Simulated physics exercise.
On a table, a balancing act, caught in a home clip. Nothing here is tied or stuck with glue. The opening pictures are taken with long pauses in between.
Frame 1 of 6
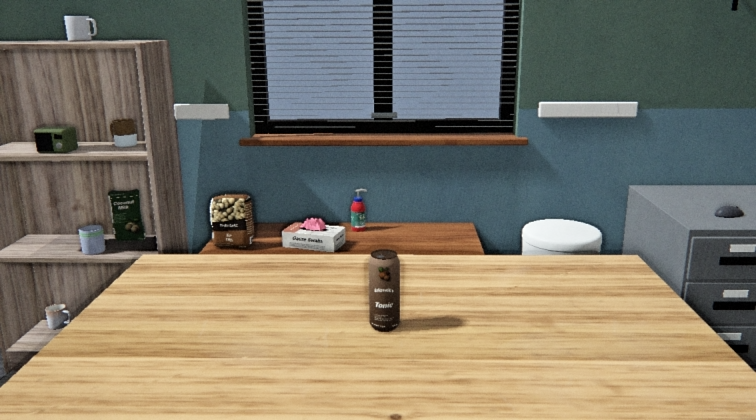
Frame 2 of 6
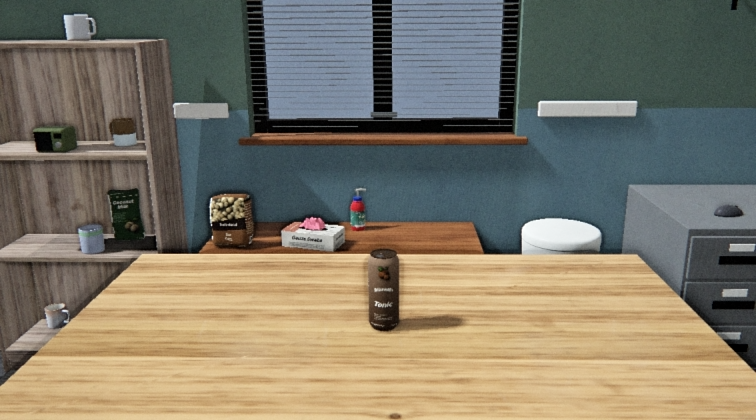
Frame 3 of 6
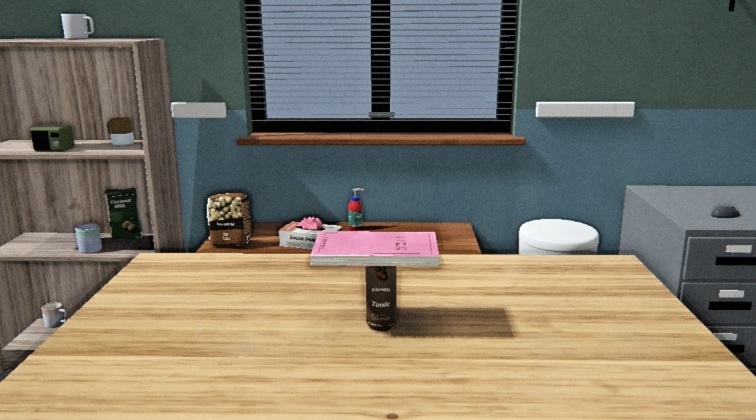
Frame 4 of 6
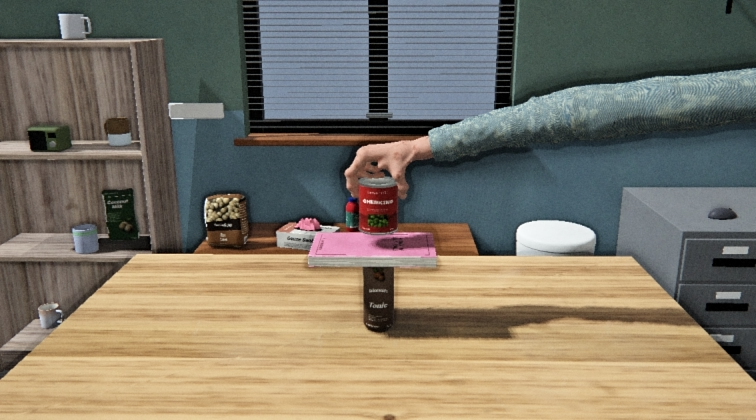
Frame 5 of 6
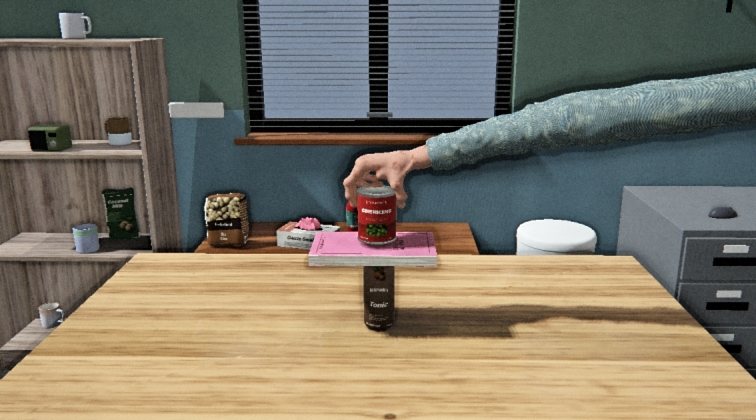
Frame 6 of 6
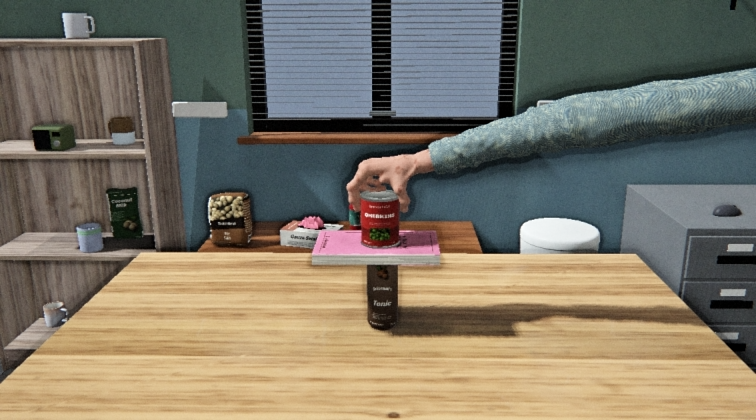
Wooden tabletop in a room with shelves, a pink book appearing across a dark can and a hand lowering a red tin onto it.
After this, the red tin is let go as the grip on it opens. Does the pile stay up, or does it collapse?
I expect it to stay steady.
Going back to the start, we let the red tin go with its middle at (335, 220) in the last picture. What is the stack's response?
After that, it tumbles down.
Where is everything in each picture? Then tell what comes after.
In the first picture, the last thing is not in view yet.
In the second picture, the last thing is not in view yet.
In the third picture, the last thing is not in view yet; pink book (376, 248).
The fourth picture shows coming down; red tin (378, 205); pink book (373, 249).
The fifth picture shows coming down; red tin (377, 214); pink book (374, 248).
The sixth picture shows in place under the hand; red tin (380, 219); pink book (377, 247).
Then, 0.20 s on from there, no change.
Then, 0.40 s on from there, red tin resting near (380, 219).
In the end, all 3 unmoved. At the end, from the last picture's camera, red tin near (380, 219). The stack stays up.
